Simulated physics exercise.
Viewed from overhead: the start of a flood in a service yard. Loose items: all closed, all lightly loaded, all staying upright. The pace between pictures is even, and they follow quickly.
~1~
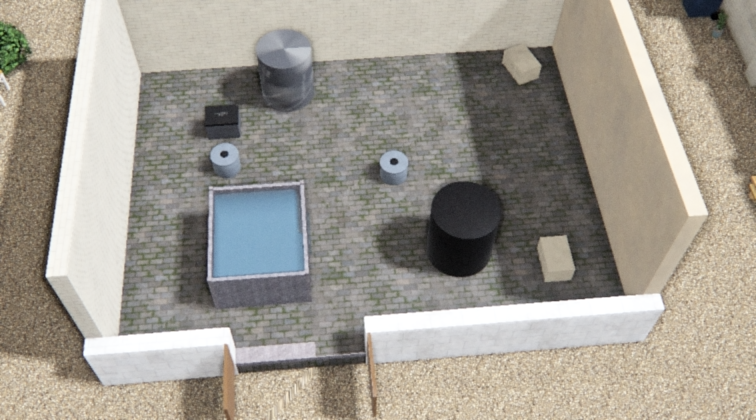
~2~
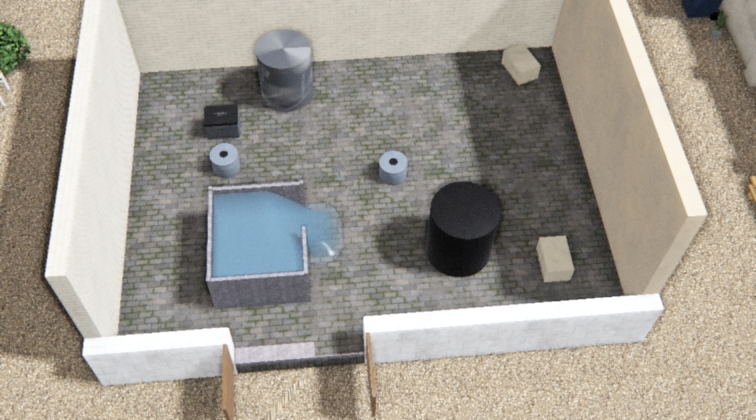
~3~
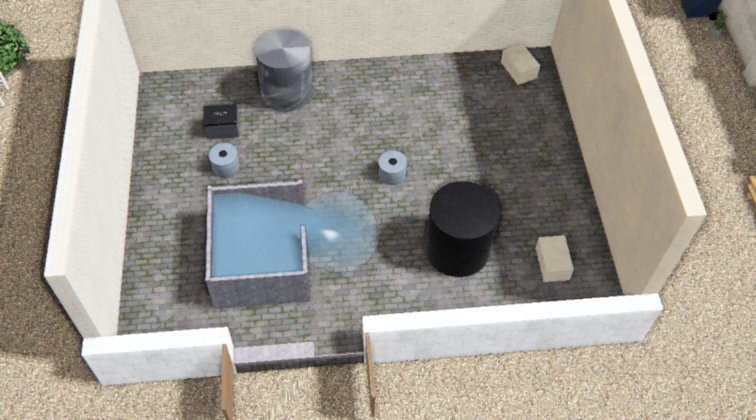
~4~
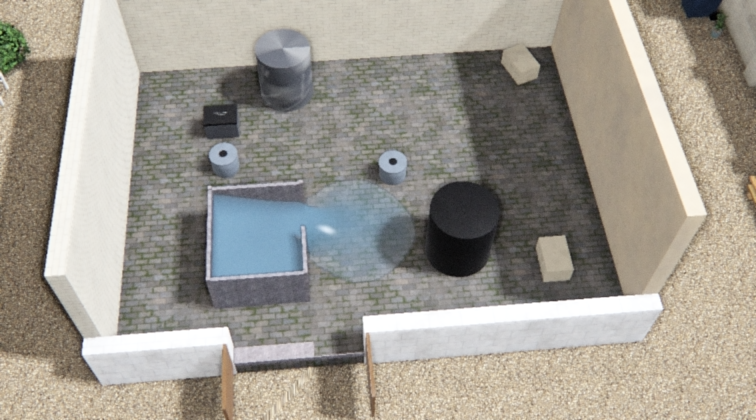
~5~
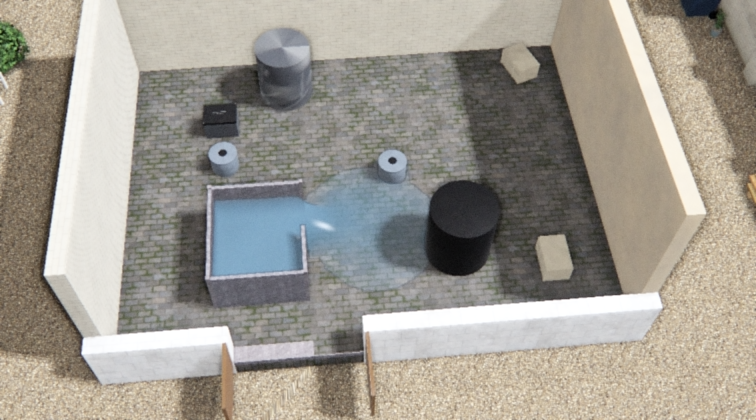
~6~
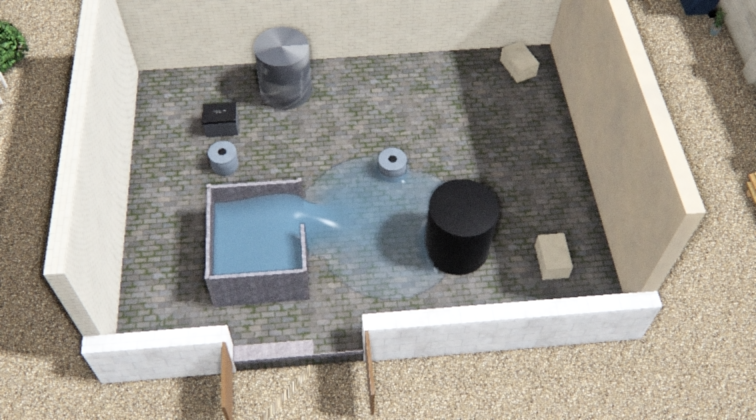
To begin with, a square pool of blue water sits full in a walled, paved yard among scattered containers and blocks. Water then pours through its right side onto the paving, and the puddle spreads rightward around the black cylinder and a small grey container, while the loose objects stay put.
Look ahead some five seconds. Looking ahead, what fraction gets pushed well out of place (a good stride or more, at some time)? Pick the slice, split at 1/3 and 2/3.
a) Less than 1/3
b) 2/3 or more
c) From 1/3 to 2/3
c.
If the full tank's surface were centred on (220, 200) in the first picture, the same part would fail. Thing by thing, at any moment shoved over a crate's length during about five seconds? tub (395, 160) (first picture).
For that one: Moved that far.
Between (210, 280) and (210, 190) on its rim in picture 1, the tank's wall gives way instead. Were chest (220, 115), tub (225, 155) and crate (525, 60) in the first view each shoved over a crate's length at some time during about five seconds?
Travels that far, falls short, falls short.
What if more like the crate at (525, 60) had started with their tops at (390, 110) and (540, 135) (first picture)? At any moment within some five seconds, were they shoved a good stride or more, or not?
Went the distance, went the distance.
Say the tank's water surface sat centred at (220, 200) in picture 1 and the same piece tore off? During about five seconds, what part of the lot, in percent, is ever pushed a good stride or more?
Roughly 40 per cent.
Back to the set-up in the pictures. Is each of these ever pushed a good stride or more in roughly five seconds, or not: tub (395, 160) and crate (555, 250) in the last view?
At least that much, at least that much.
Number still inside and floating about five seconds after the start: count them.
It adds up to 3.
A moment on, 1 of 5 are well off their spots; 0 afloat.
Next, 1 of 5 are well off their spots; 0 afloat.
Later, 1 of 5 are well off their spots; 3 afloat.
In the end, 3 of 5 are well off their spots, and 3 have been at some point; 3 afloat.
